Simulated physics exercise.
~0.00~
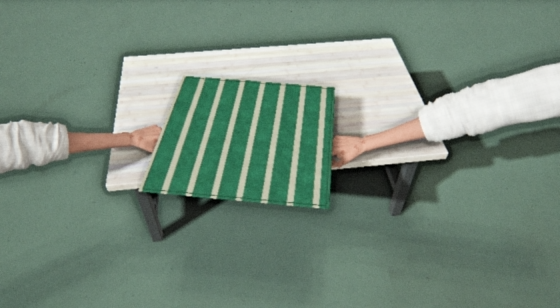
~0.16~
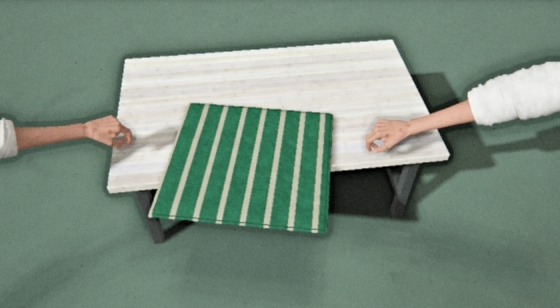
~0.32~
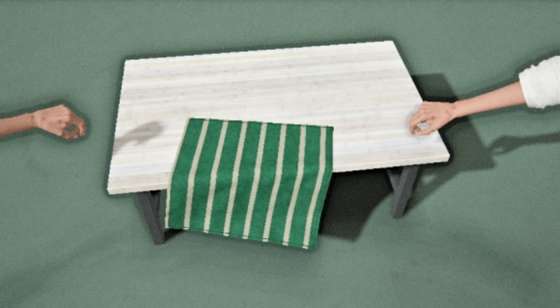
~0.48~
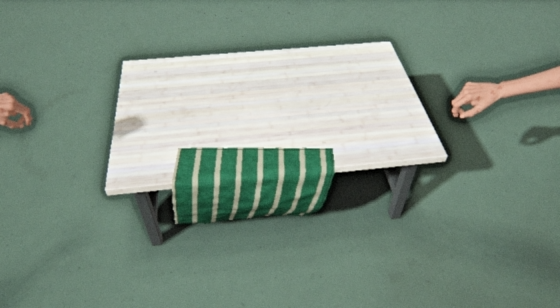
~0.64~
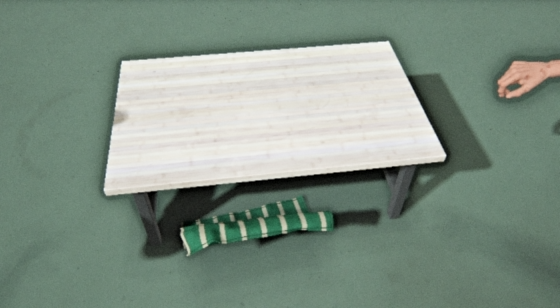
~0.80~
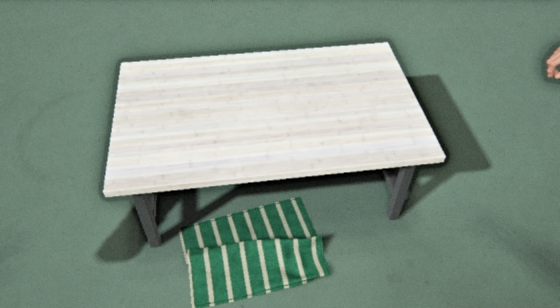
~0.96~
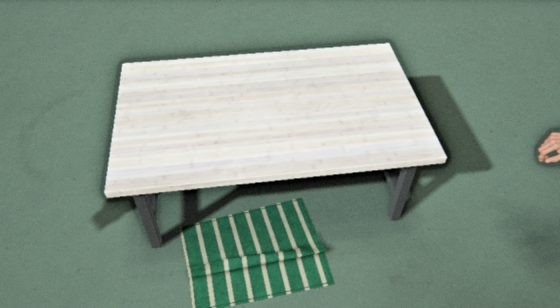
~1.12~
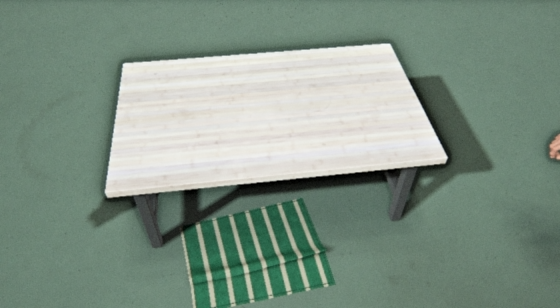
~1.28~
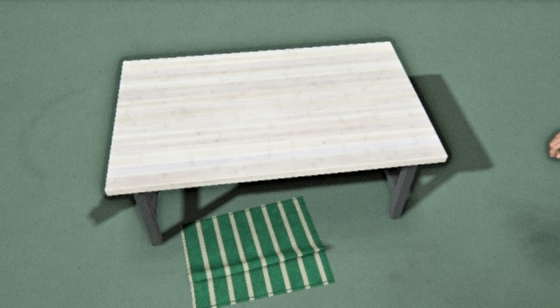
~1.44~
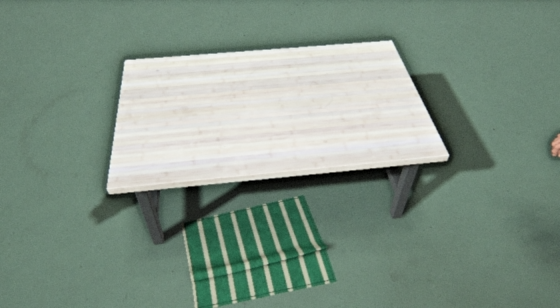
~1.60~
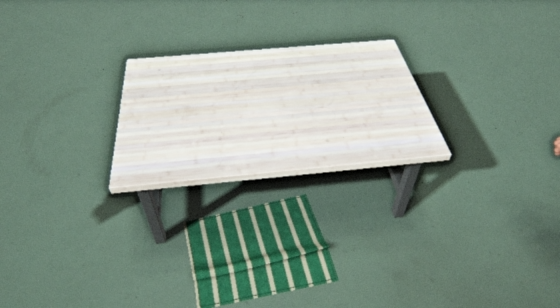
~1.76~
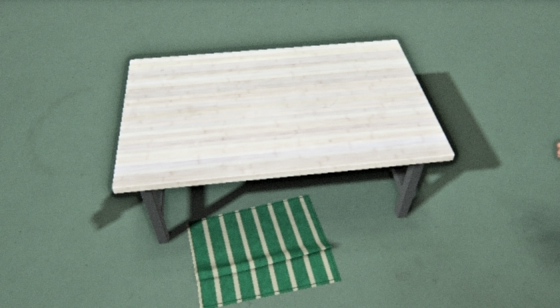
At a pale-topped table, two hands releasing a green striped scarf, which slides off the near edge and settles on the floor.
